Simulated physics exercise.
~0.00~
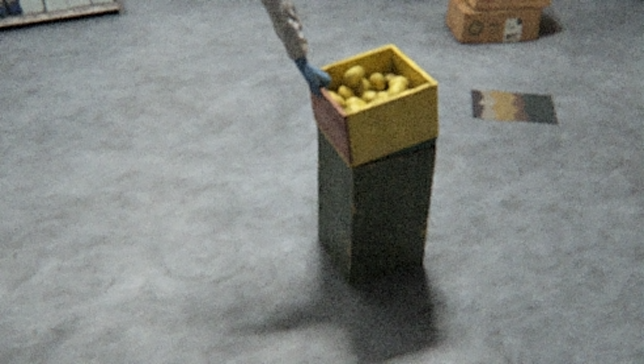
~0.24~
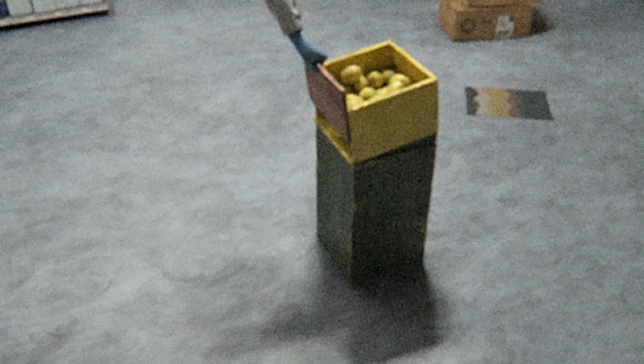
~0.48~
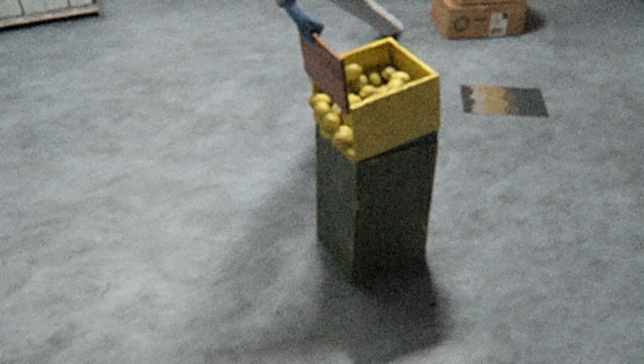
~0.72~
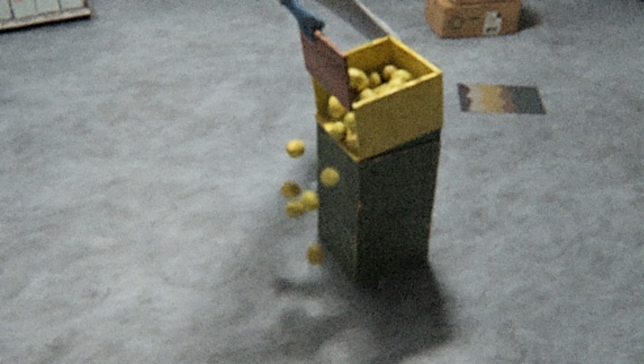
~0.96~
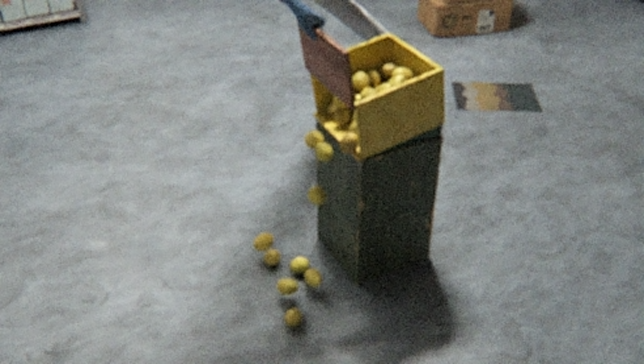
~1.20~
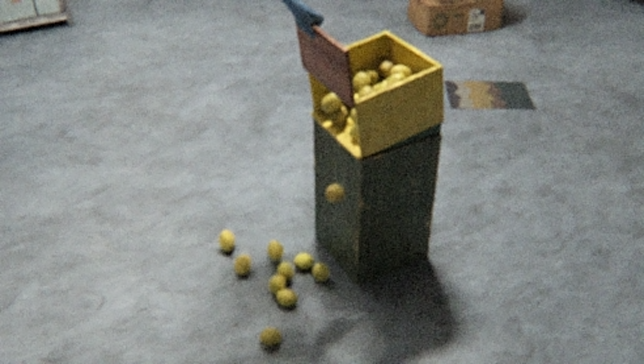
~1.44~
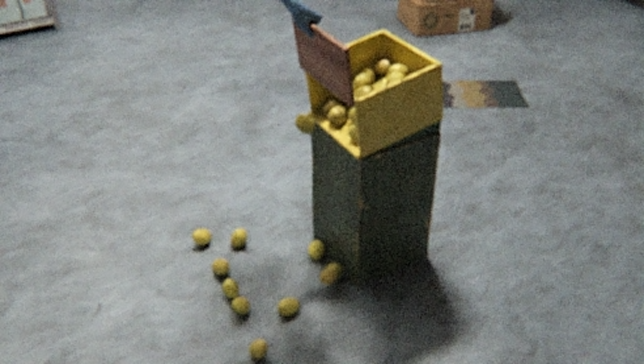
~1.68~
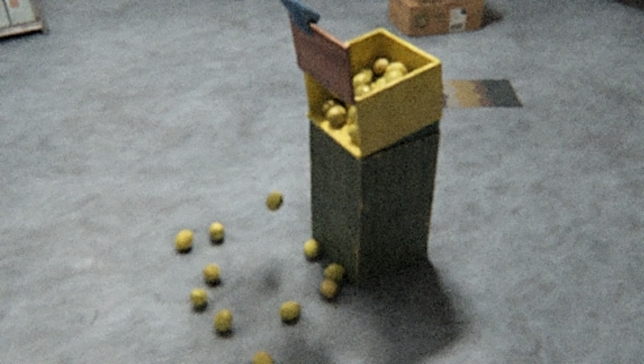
The video shows a gloved hand drawing up the reddish gate of a yellow box of lemons on a dark pedestal. Several lemons spill out to the left, drop and scatter across the grey floor, while many stay inside the box as the gate remains raised.
